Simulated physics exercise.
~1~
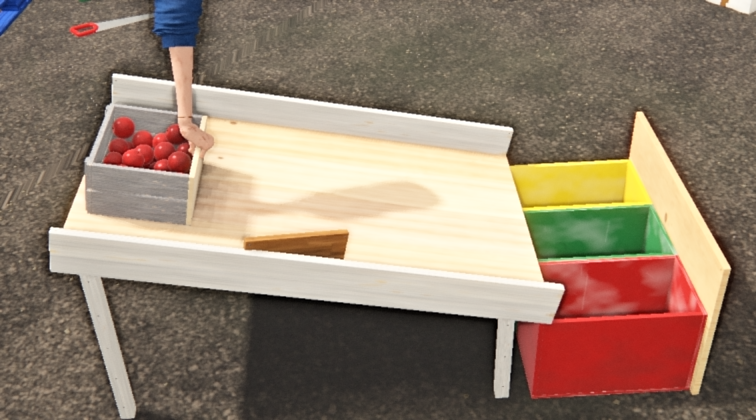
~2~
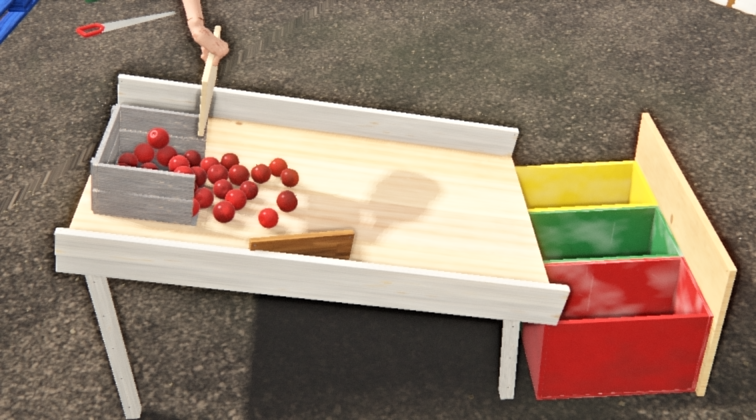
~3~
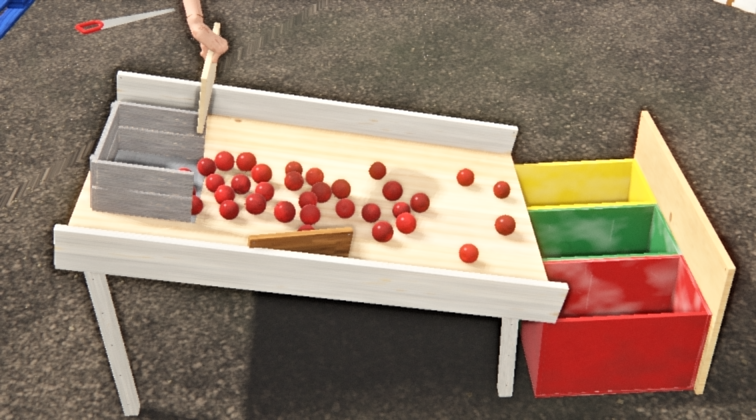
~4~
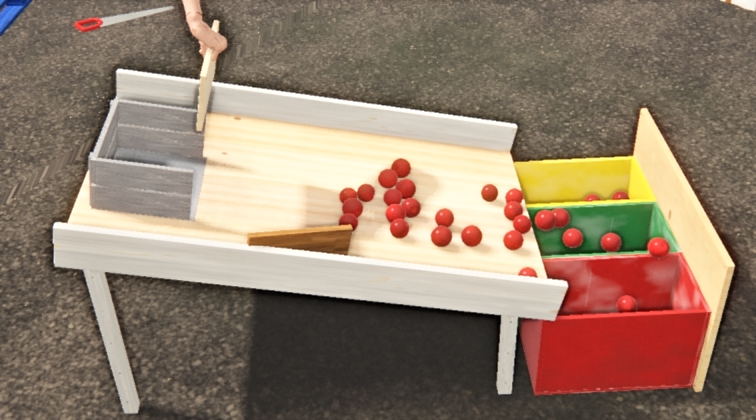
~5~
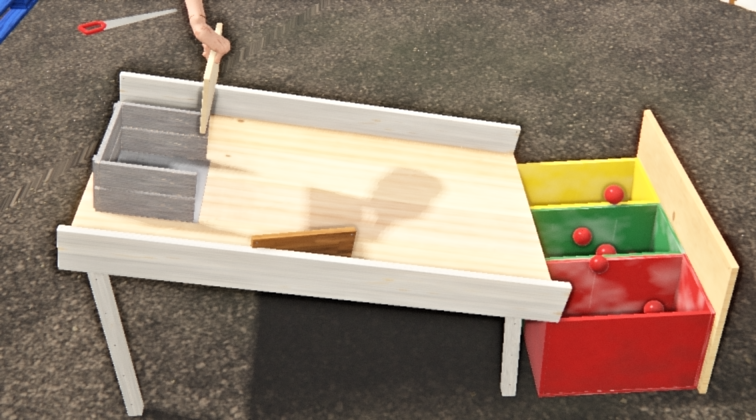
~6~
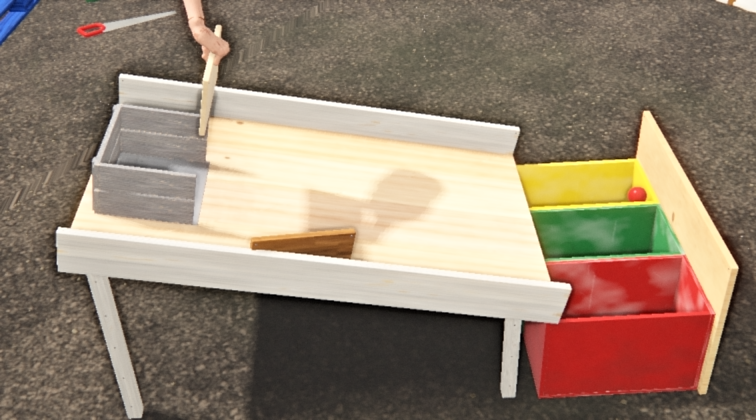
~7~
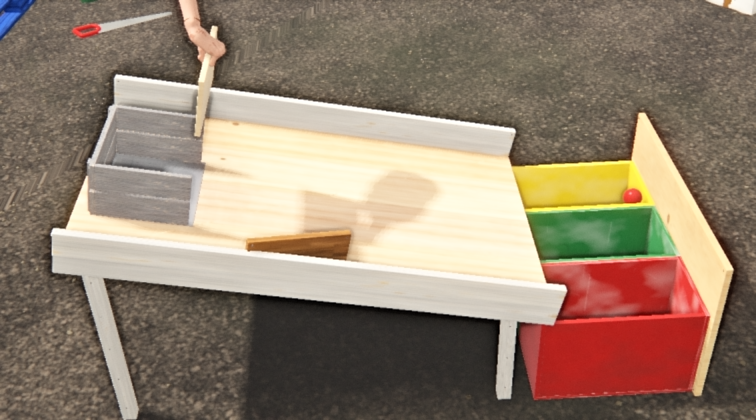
Red apples spill from a grey pen at the left of a sloping wooden table as a hand lifts its gate, roll right past an angled board and drop into the yellow, green and red tubs, leaving the slope empty and one apple visible in the yellow tub.
